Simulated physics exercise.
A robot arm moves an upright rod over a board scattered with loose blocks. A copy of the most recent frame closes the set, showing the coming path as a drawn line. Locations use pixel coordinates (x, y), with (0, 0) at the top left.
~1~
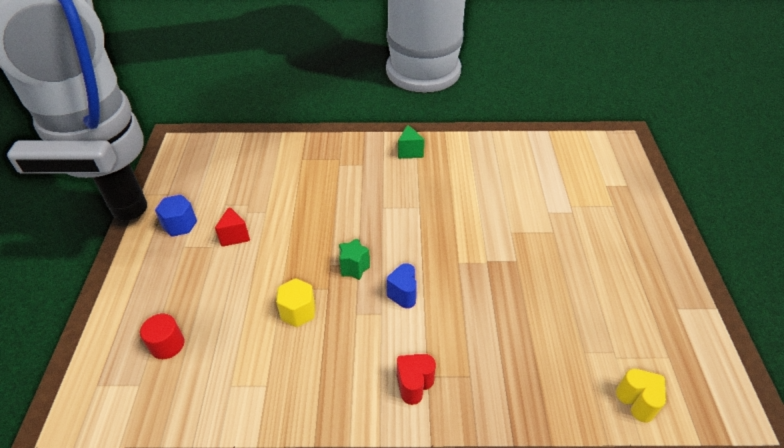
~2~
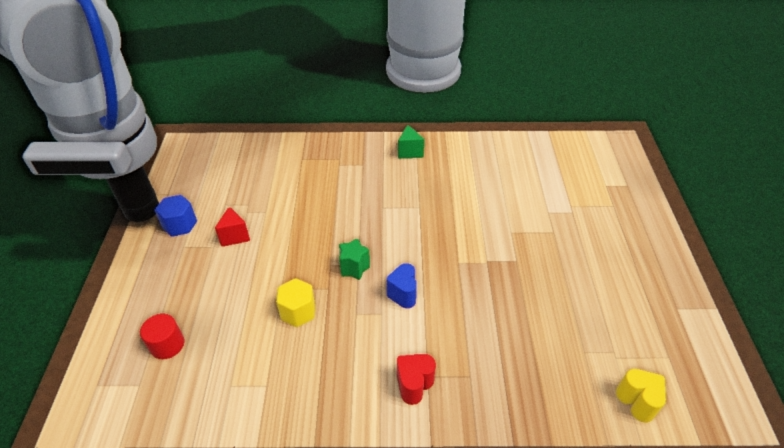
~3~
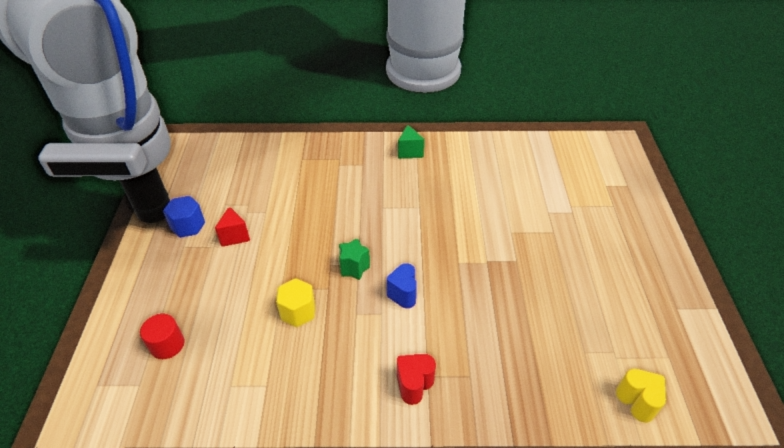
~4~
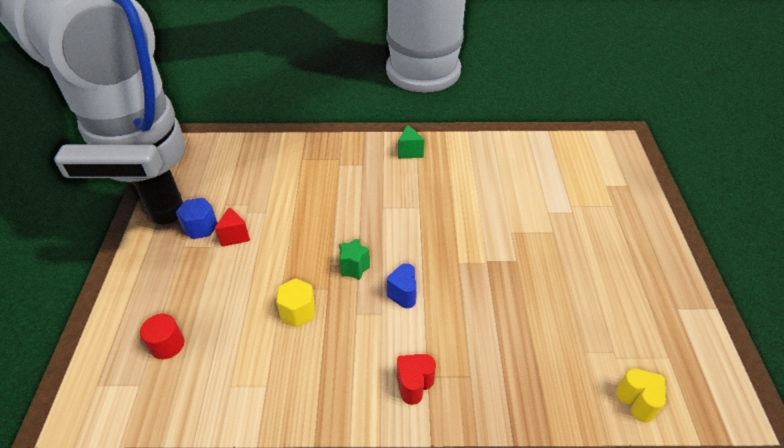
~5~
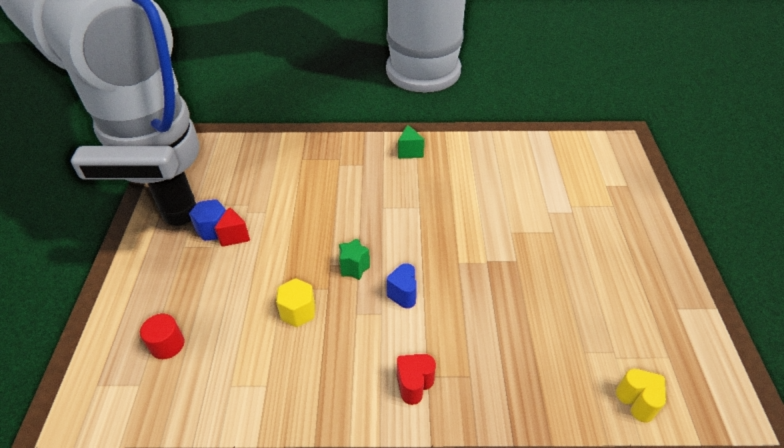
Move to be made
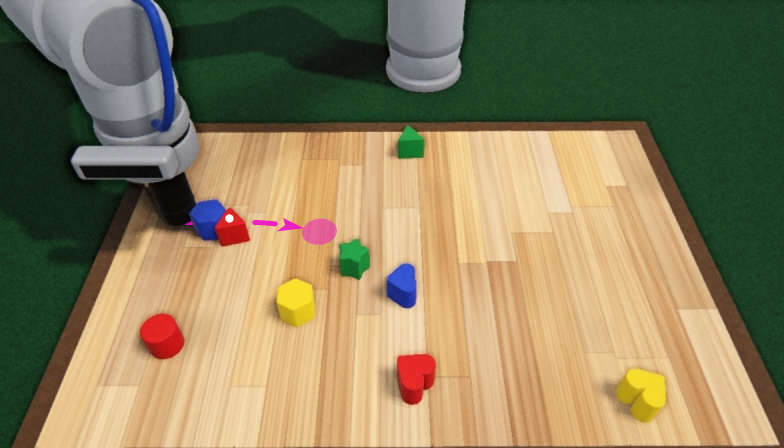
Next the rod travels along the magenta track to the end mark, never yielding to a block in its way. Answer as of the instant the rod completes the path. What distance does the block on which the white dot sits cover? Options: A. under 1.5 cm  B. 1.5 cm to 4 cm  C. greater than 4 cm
(C)
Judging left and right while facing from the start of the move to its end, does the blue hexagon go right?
Answer: Yes.
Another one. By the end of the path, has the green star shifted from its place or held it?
That block is going to be left alone.
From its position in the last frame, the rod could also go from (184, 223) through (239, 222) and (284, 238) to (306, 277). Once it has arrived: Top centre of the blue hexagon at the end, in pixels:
Somewhere near (331, 275).
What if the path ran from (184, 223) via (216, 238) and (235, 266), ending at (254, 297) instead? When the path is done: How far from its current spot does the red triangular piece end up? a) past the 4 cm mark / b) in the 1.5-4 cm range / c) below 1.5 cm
The one that fits is a, past the 4 cm mark.
The drawn path runs from (184, 223) over (230, 222) and (276, 224) to (320, 231); the dot is on the red triangular piece.
What follows on the original path. One third of the way, rod (228, 214); blue hexagon (252, 215), turned 25° clockwise; red triangular piece (265, 230), turned 25° clockwise.
Two thirds of the way, rod (275, 216); blue hexagon (287, 227), turned 50° clockwise; red triangular piece (289, 246), turned 50° clockwise.
At the end, rod (318, 223); blue hexagon (302, 237), turned 80° clockwise; red triangular piece (292, 257), turned 80° clockwise; green star not moved.
